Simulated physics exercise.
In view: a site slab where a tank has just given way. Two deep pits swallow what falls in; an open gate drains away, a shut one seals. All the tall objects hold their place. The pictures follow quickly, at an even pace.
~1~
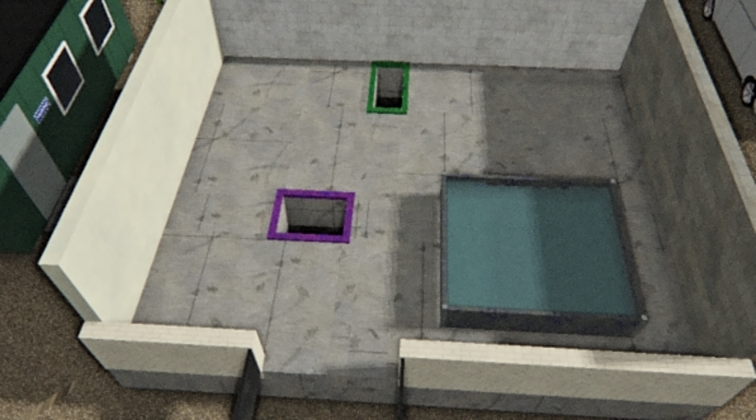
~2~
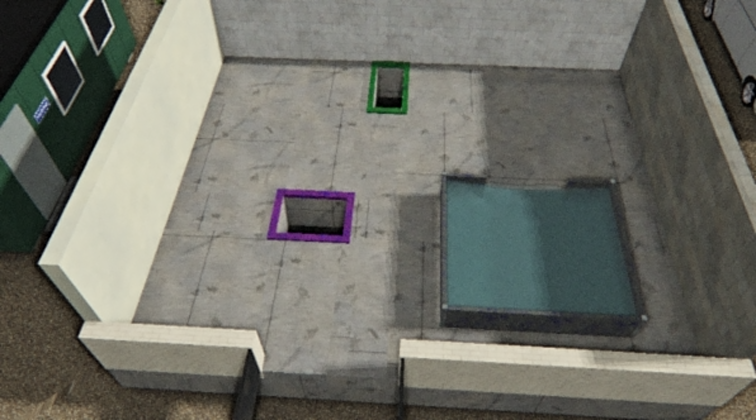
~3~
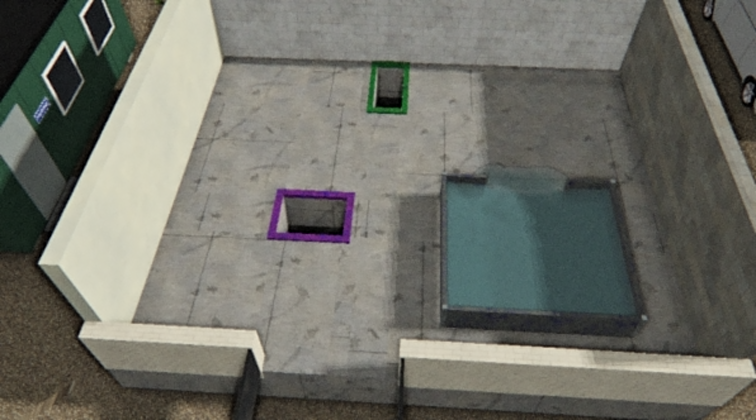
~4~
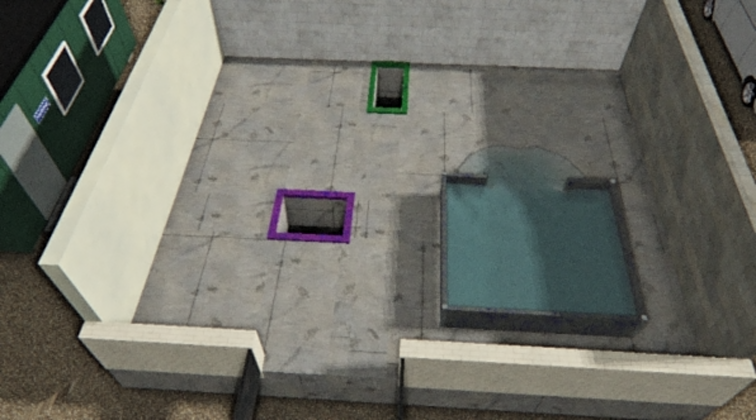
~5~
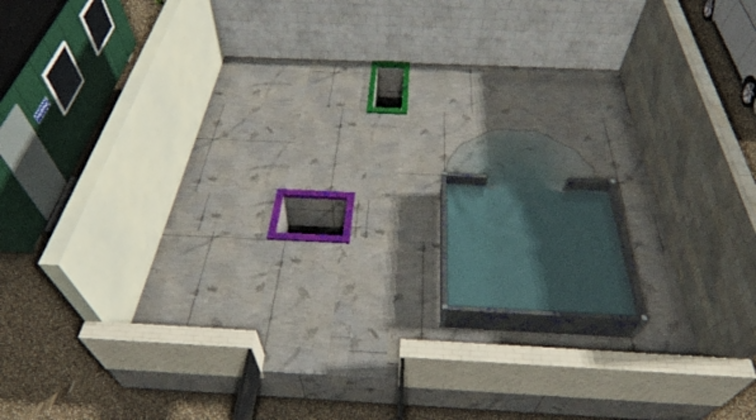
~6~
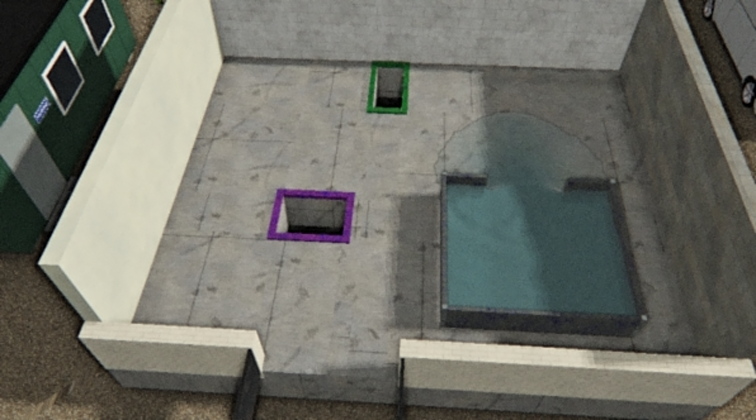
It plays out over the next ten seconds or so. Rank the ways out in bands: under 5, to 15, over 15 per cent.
One by one: The gate takes under 5 %; the green pit takes over 15 %; the purple pit takes under 5 %.
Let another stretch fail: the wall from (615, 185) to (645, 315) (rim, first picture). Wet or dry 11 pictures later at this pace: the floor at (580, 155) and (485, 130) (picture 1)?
As listed: Awash, free of water.
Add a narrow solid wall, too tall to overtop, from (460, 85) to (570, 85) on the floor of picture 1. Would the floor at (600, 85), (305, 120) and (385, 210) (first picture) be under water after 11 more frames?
In turn: Under water, not flooded, no water.
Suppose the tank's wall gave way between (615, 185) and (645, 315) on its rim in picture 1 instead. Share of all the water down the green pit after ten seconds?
Roughly, in per cent: Green 10.
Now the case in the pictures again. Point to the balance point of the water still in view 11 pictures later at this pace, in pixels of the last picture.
Close to (525, 207).
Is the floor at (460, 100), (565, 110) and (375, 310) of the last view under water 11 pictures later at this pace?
As listed: Awash, flooded, clear.
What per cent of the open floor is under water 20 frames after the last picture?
I make it 30 per cent.
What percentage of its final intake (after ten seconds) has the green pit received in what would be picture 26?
Close to 20 %.
A moment on, water covers 20 % of the floor; the gate 0 %, the green pit 0 %, the purple pit 0 %.
Next, water covers 30 % of the floor; the gate 0 %, the green pit 0 %, the purple pit 0 %.
Then, water covers 30 % of the floor; the gate 0 %, the green pit 4 %, the purple pit 0 %.
Later, water covers 40 % of the floor; the gate 0 %, the green pit 11 %, the purple pit 0 %.
In the end, water covers 65 % of the floor; the gate 0 %, the green pit 19 %, the purple pit 0 %.
